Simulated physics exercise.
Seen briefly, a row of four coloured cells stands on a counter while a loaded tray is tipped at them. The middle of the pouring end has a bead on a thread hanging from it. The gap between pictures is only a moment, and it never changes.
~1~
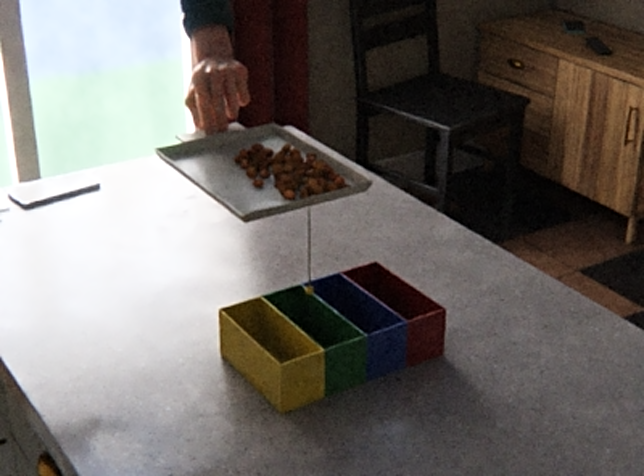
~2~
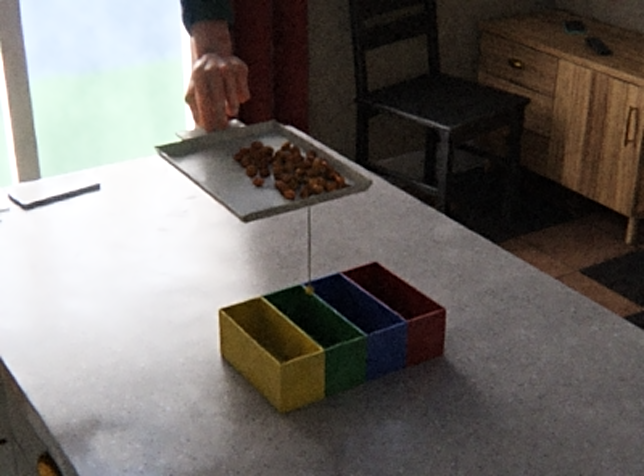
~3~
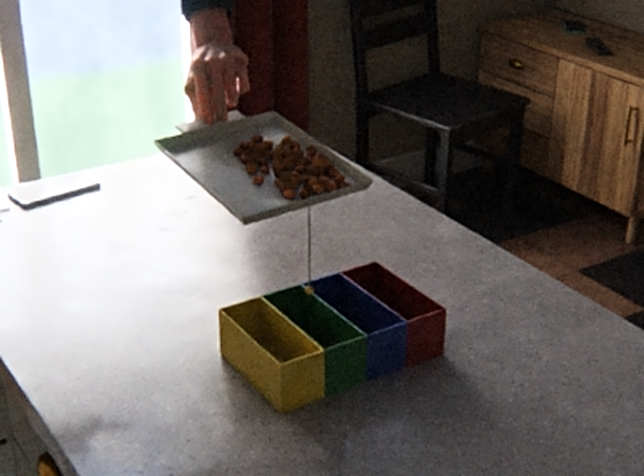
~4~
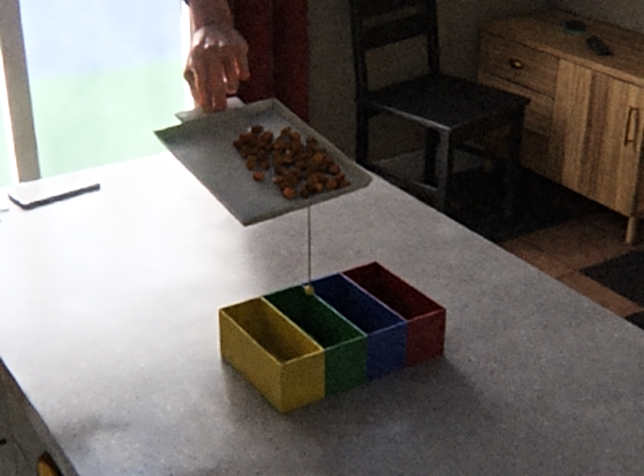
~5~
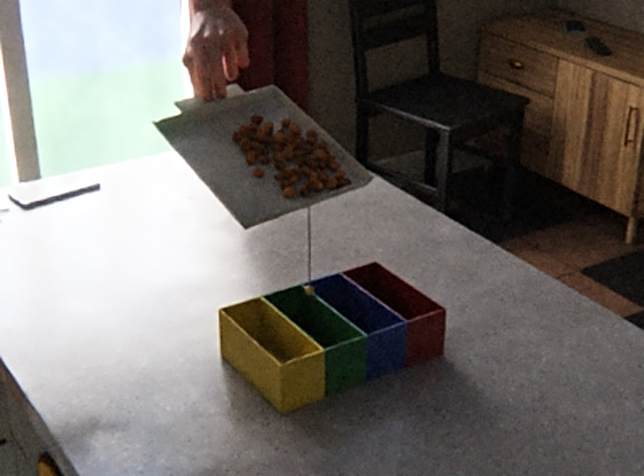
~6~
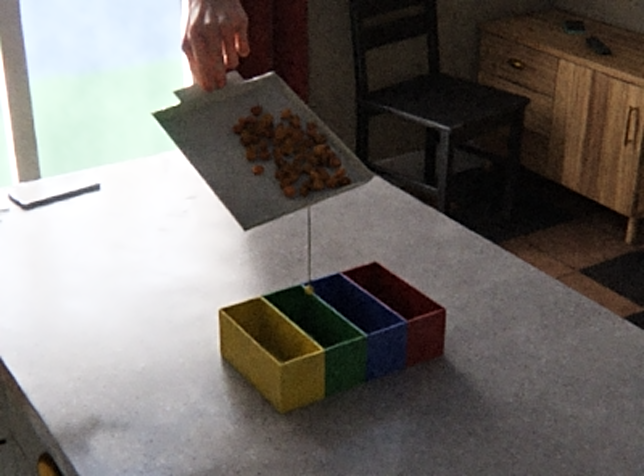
A hand tilted a pale tray of small brown bits steeper and steeper above a row of yellow, green, blue and red compartments on a counter, its left front corner dipping lowest.
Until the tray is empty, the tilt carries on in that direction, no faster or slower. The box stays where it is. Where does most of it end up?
Most ends up in the yellow cell.
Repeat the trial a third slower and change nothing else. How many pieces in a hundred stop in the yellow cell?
I'd say 70 percent or thereabouts.
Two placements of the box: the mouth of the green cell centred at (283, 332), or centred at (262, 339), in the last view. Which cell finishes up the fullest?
Case 1 - green; case 2 - the green one.
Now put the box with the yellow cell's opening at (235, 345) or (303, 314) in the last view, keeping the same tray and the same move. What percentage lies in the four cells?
First case: Some 100 %; second case: Some 30 %.
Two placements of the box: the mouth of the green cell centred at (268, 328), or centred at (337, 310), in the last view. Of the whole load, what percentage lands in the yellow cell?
First position: Some 20 %; second position: Some 40 %.
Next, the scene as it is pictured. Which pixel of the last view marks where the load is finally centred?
Resting centre, last frame: Roughly (281, 374).
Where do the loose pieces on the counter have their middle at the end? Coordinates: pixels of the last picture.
Roughly at (203, 415).
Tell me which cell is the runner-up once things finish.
That would be that green cell, just behind the top one.
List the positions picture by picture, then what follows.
Corners of the pouring end at (244, 212) and (367, 181), level; middle of the load at (287, 170), bits of cat kibble; bead on its thread at (310, 290); yellow cell at (302, 377); green cell at (345, 362); blue cell at (386, 347); red cell at (426, 334), in the first picture.
Corners of the pouring end at (244, 213) and (367, 180), level; middle of the load at (287, 169), in the second picture.
Corners of the pouring end at (245, 215) and (367, 179), tipped barely, lowest at the left corner; middle of the load at (287, 165), in the third picture.
Corners of the pouring end at (245, 217) and (367, 178), tipped a little, lowest at the left corner; middle of the load at (287, 160), in the fourth picture.
Corners of the pouring end at (245, 220) and (368, 176), tipped a little, lowest at the left corner; middle of the load at (287, 155), in the fifth picture.
Corners of the pouring end at (245, 223) and (368, 175), tipped clearly, lowest at the left corner; middle of the load at (287, 150); yellow cell at (302, 377); green cell at (345, 362); blue cell at (386, 347); red cell at (426, 334), in the sixth picture.
Soon, tray tipped steeply; nearly all on the tray; a small part falling or outside the box.
A while on, tray tipped past a quarter turn; a stray few on the tray; about half in the yellow cell; about a quarter in the green cell; about a quarter falling or outside the box.
Towards the end, tray tipped past a quarter turn; about half in the yellow cell; about a quarter in the green cell; about a quarter falling or outside the box.
Finally, tray tipped past a quarter turn; about half in the yellow cell; about a quarter in the green cell; none in the blue cell; none in the red cell; about a quarter outside the box.
